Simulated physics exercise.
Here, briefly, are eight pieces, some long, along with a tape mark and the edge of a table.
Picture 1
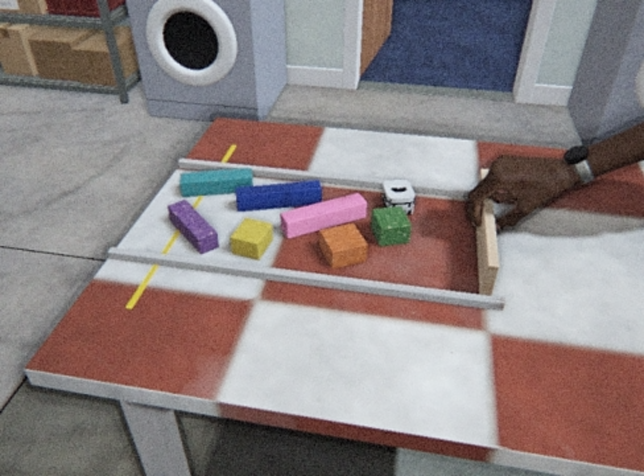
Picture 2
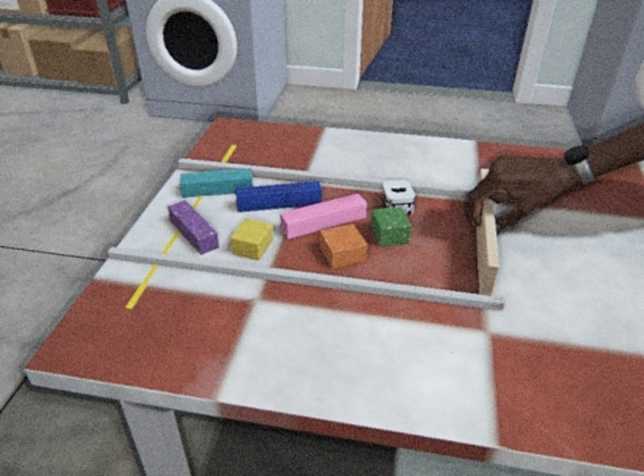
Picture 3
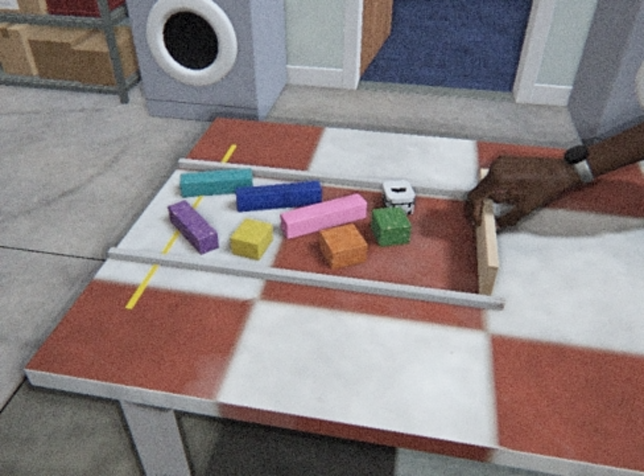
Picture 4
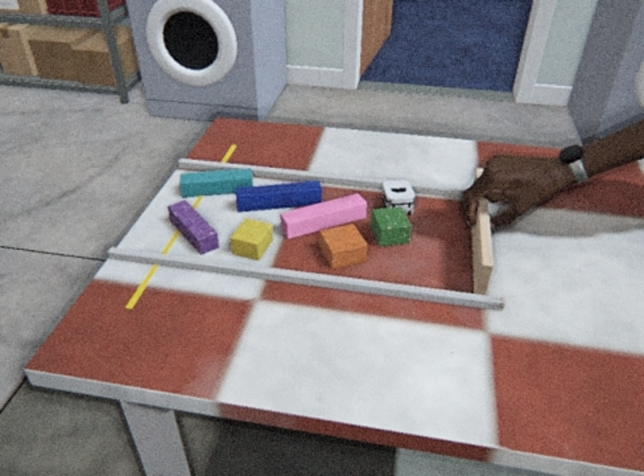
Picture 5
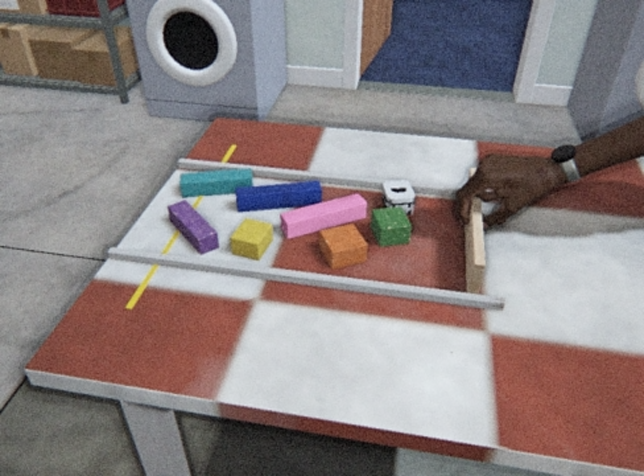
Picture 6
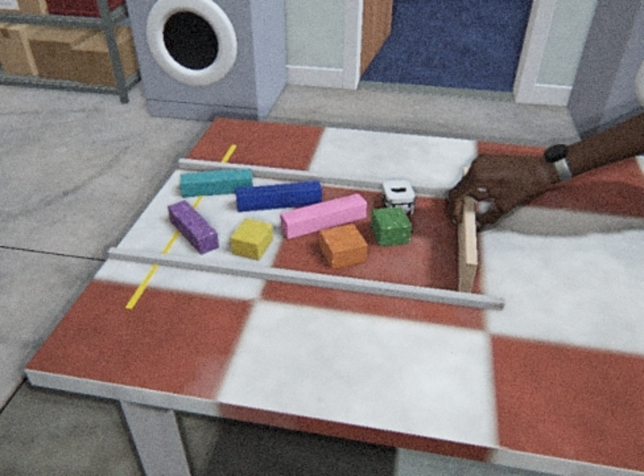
A dark-skinned hand slides an upright wooden board slowly and slightly left between two pale rails on a red-and-white checked table, seen from above at an angle in a workshop-like room. Turquoise, blue, pink and purple bars lie with yellow, orange and green blocks and a small white-and-black object, near a yellow tape line at left. The pieces stay still, untouched, and the camera holds steady.
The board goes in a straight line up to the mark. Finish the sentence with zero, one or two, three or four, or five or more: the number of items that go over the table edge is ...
The number of items that go over the table edge is three or four.
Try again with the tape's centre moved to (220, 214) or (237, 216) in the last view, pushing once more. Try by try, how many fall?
Try 1: 0; try 2: 0.
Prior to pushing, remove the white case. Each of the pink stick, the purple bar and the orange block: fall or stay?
The pink stick stays put; the purple bar comes off; the orange block stays put.
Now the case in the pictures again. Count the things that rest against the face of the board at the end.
At rest, 3 are in contact.
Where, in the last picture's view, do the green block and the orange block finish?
The green block ends at (178, 200) and the orange block at (163, 219).
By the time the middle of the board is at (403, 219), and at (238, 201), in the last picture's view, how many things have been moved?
Counting first: 2, next 8.
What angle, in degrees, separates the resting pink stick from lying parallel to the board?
The angle comes out near 20 degrees.
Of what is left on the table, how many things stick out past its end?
The count is 2.
Soon after, none off yet; turquoise bar at rest near (217, 183); purple bar at rest near (193, 227); yellow block at rest near (250, 240).
At rest, the number that fall off is three or four; fallen, blue stick, purple bar and turquoise bar.
